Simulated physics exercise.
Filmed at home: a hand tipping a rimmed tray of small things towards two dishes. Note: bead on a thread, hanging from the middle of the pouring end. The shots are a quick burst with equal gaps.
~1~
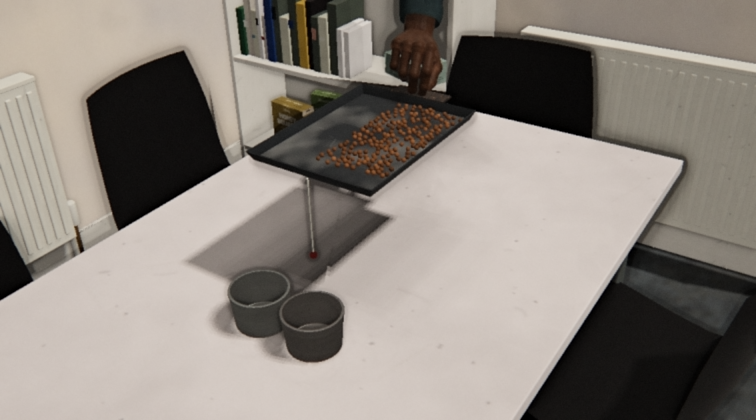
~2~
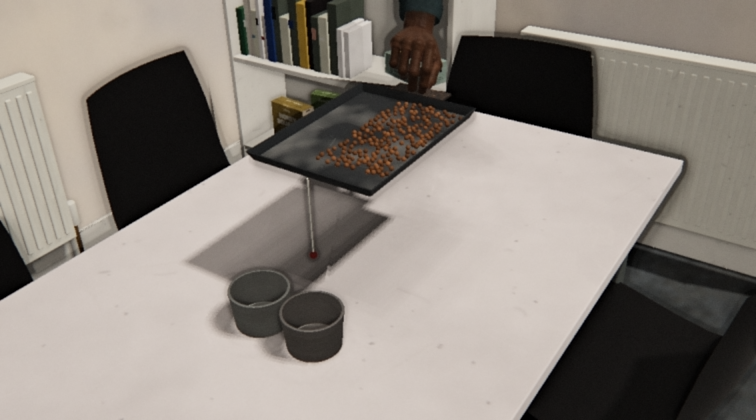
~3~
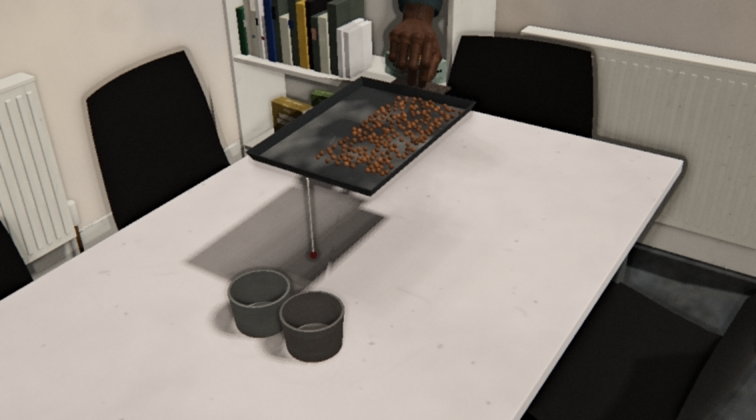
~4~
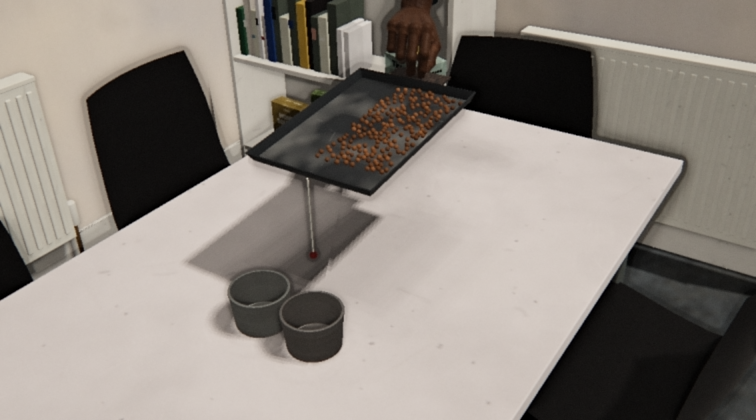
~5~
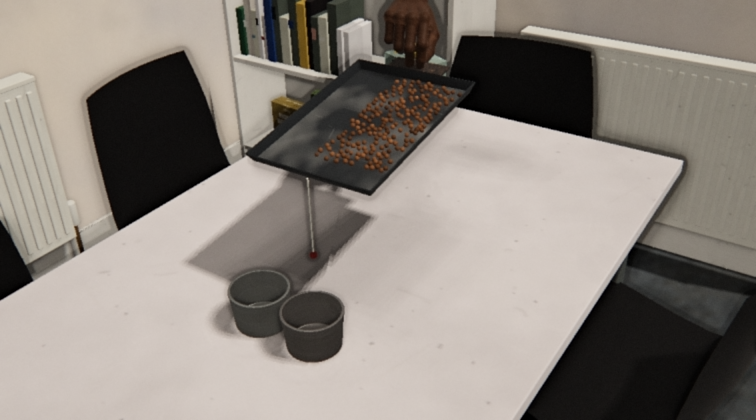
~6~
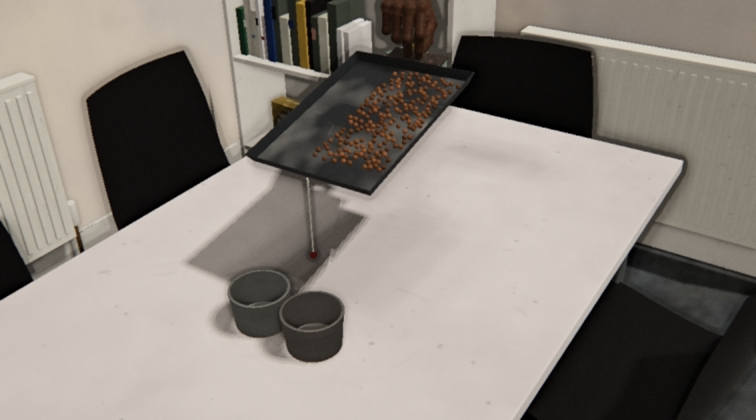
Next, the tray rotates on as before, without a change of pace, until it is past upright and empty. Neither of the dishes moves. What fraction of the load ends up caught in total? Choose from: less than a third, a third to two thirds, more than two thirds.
In total, less than a third ends up caught.
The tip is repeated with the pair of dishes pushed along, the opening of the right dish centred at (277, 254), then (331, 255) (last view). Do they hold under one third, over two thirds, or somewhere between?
First place: Under a third. Second place: Under a third.
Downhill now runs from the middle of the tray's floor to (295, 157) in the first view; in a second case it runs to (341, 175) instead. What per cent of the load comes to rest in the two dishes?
First case about 0 percent; second case about 0 percent.
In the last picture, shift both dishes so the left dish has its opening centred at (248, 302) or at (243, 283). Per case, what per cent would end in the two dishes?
Trial 1 about 0 %, trial 2 about 10 %.
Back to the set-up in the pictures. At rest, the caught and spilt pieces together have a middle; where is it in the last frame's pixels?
Near (307, 313), more or less.
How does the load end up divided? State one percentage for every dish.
Left dish about 0 per cent, right dish about 10 per cent.
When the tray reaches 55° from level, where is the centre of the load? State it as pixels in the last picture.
Near the pixel (315, 175).
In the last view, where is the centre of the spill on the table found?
Around (307, 303).
Soon after the last picture, tray tipped steeply; most on the tray; a stray few in the right dish; a stray few in the left dish; a small part outside both; a small part in the air.
A little later, tray tipped right over; a small part in the right dish; a small part in the left dish; about two thirds outside both; about a quarter in the air.
Later still, tray tipped past a quarter turn; a small part in the right dish; a small part in the left dish; most outside both.
At rest, tray tipped past a quarter turn; a small part in the right dish; a small part in the left dish; most outside both.
